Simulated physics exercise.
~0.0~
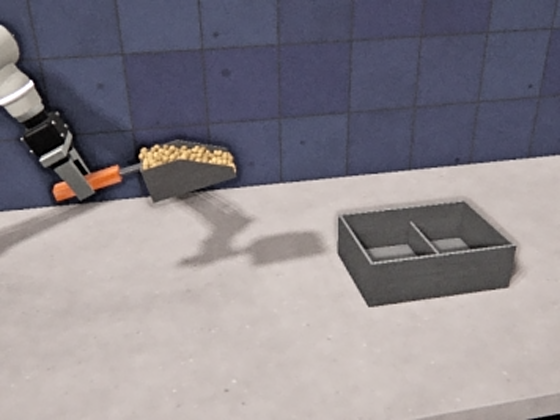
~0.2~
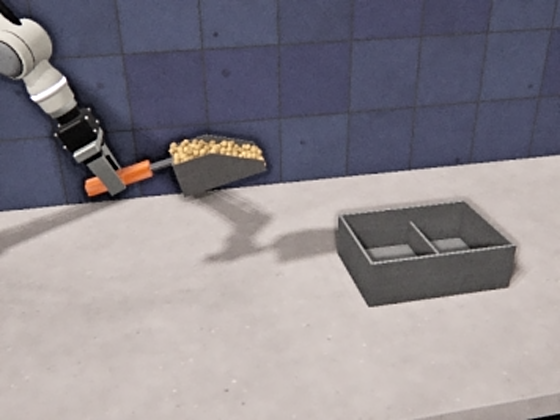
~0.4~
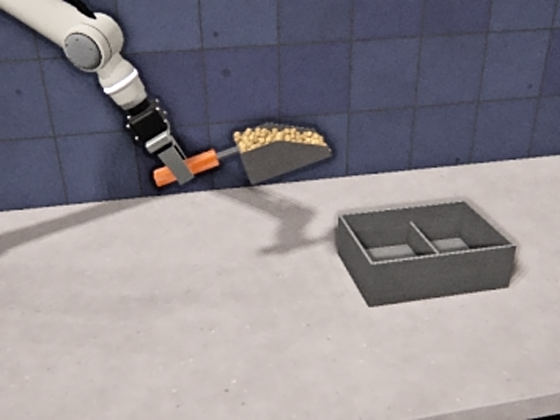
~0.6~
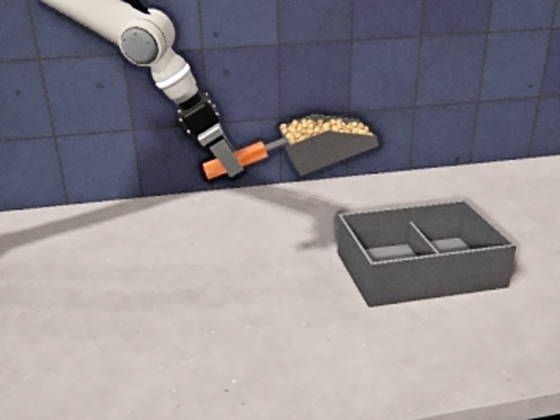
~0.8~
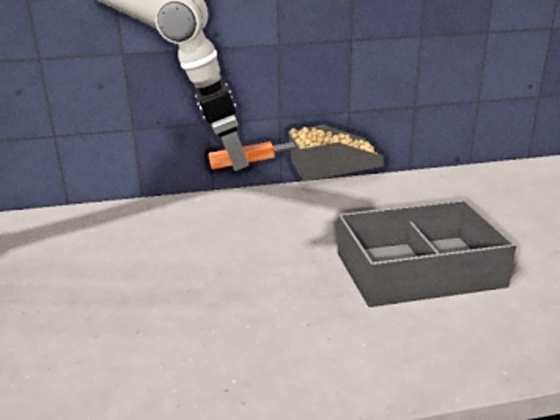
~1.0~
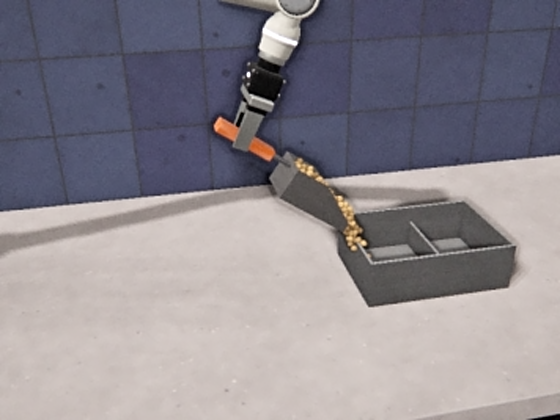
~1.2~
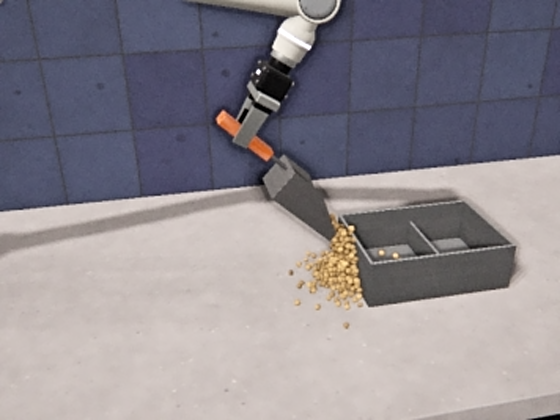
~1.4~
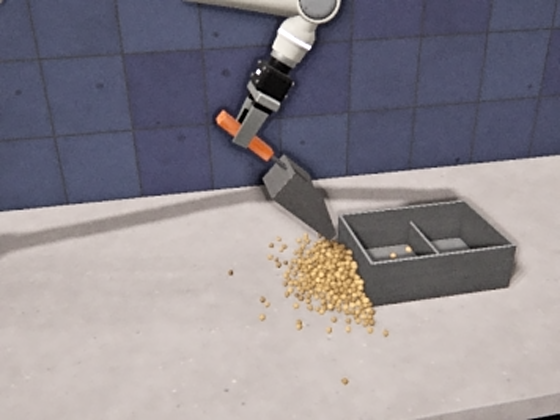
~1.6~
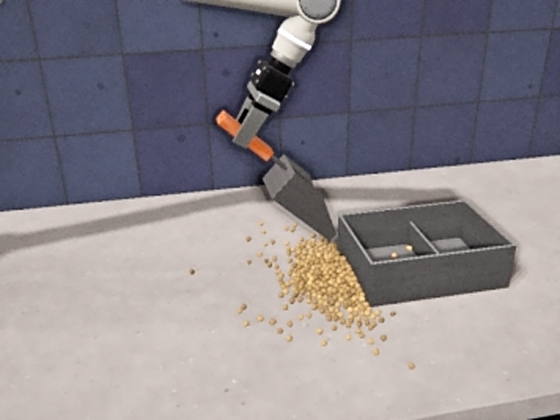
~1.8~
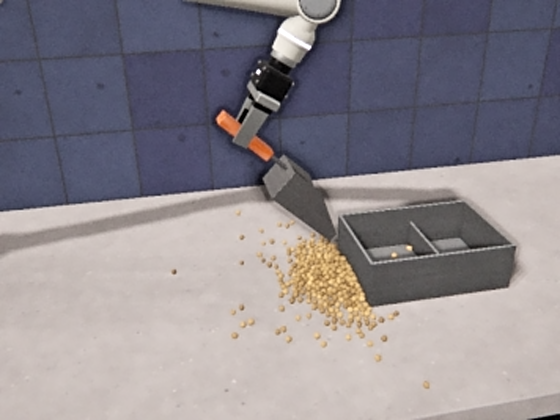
A robot arm carried a scoop heaped with dried chickpeas to the right and tipped it at the near edge of a divided grey box, but most spilled onto the table in a scattered pile, with only a few landing in the left compartment.
